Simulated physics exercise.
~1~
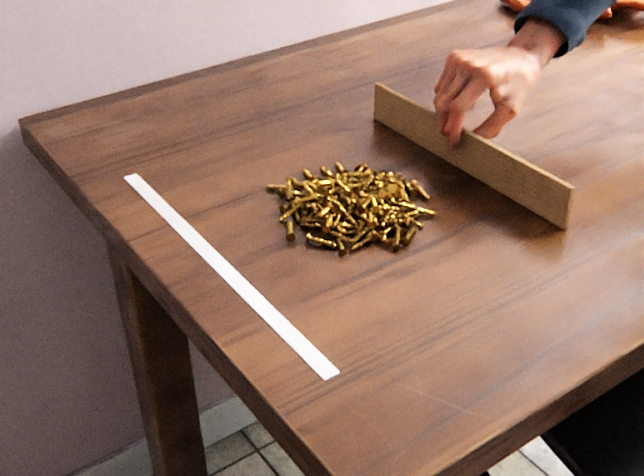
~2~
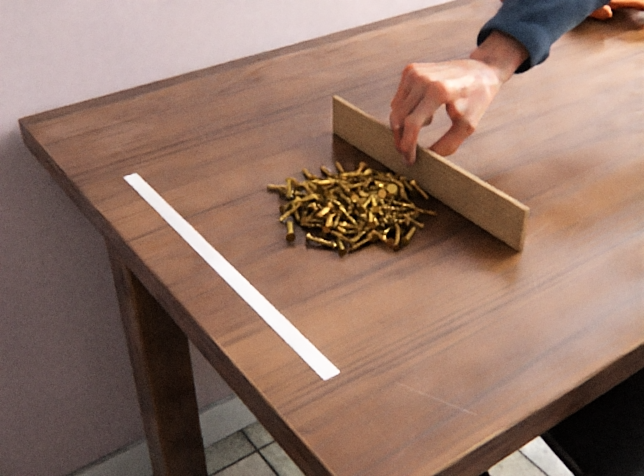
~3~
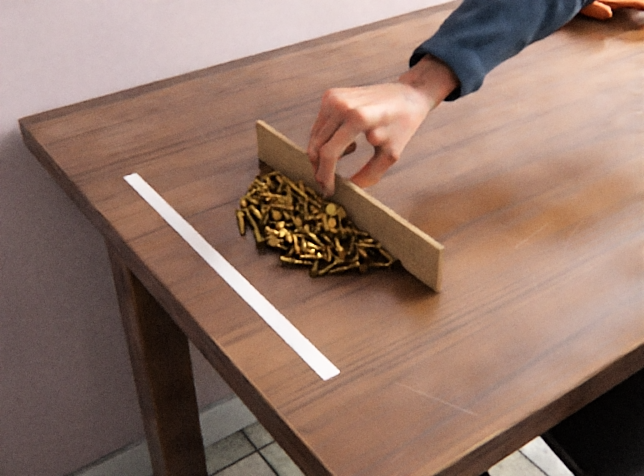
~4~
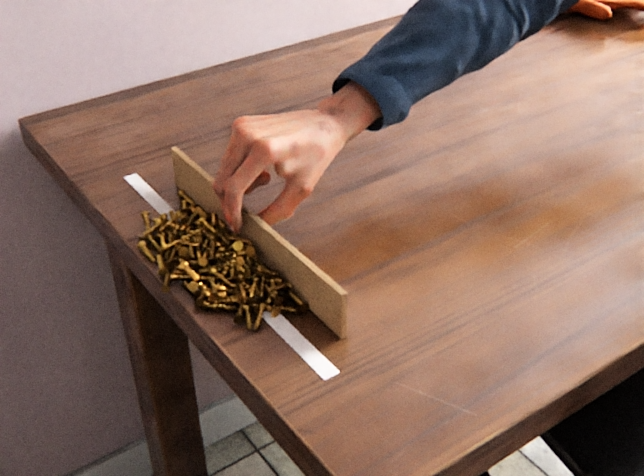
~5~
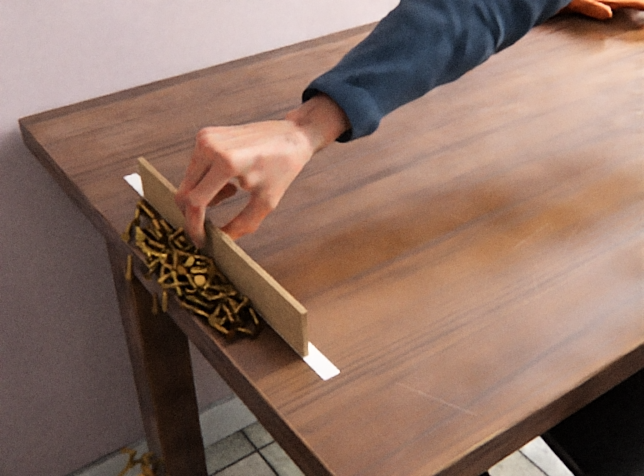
On a wooden table, a hand sliding an upright board leftward, pushing small brass-coloured pieces across white tape and partly over the edge.
